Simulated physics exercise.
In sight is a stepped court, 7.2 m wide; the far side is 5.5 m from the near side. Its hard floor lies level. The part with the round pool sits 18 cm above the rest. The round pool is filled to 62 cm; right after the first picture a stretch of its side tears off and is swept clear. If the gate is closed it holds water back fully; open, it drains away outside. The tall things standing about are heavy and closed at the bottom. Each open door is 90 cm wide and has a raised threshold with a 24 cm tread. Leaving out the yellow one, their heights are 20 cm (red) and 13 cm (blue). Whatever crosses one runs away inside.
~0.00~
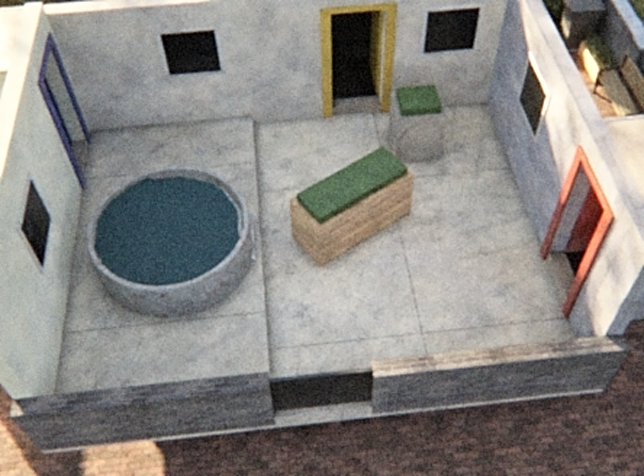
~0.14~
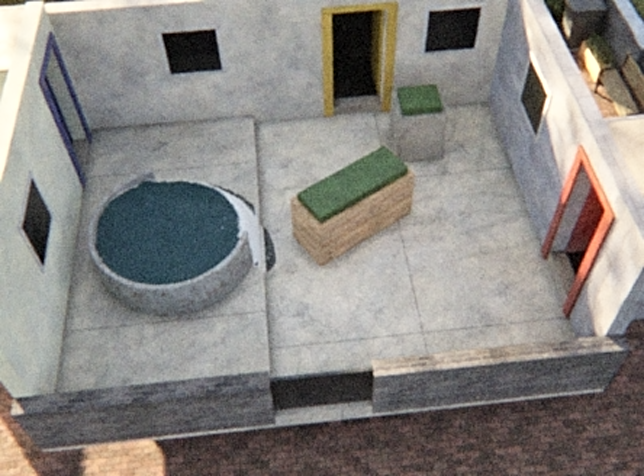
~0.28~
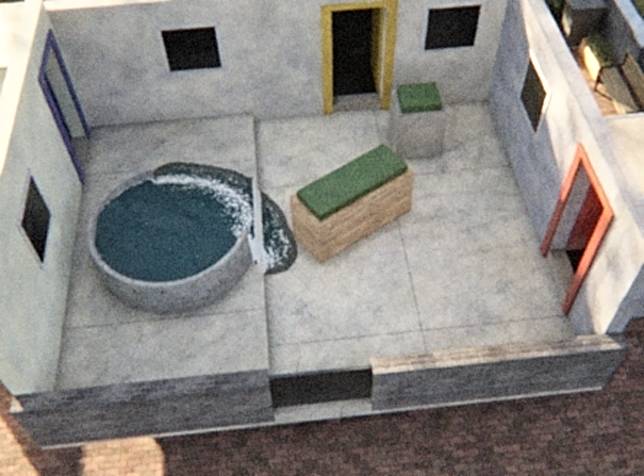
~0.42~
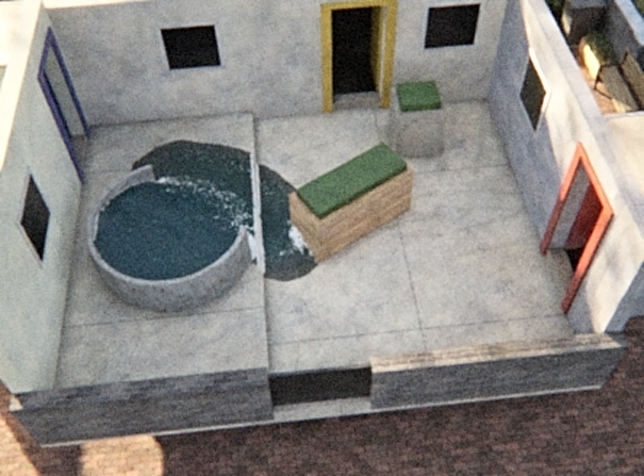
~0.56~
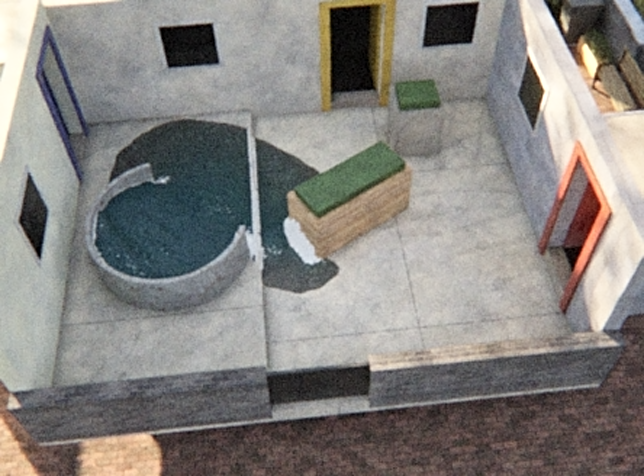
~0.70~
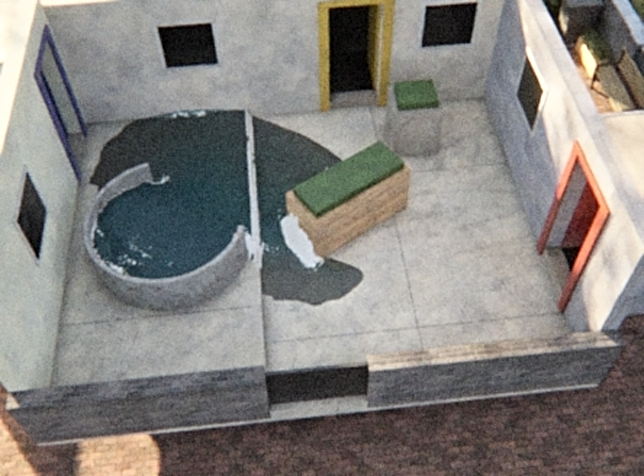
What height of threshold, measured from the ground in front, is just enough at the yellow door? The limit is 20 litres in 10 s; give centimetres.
Close to 26 cm is just enough.
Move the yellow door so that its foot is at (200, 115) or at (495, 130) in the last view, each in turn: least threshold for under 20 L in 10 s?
About 20 and 25 cm.
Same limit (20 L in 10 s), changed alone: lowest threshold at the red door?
About 7.0 cm at red.
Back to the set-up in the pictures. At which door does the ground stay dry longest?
It is the red one.
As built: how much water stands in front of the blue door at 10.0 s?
About 3.5 cm.
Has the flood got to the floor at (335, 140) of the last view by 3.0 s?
It is flooded.
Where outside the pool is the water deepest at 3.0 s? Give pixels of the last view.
Near (476, 100).
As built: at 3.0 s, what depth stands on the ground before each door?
In cm: Red 0, blue 11, yellow 27.
After 1.4 s water covers 40 % of the floor, deepest (28 cm) near (261, 119); 12 cm at the yellow door, 0 litres in over its 18 cm threshold.
After 3.0 s water covers 55 % of the floor, deepest (44 cm) near (476, 100); 27 cm at the yellow door, 45 litres in over its 18 cm threshold.
After 10.0 s water covers 95 % of the floor, deepest (14 cm) near (262, 294); 8 cm at the yellow door, 68 litres in over its 18 cm threshold.
At the yellow door as built, the water arrived by 1.2 s and peaked near 31 cm at 2.0 s.
With a threshold of 21.5 cm, 42 litres would have come in within the 10 s; with 29.5 cm, 10 litres. So under 20 litres takes about 26 cm.
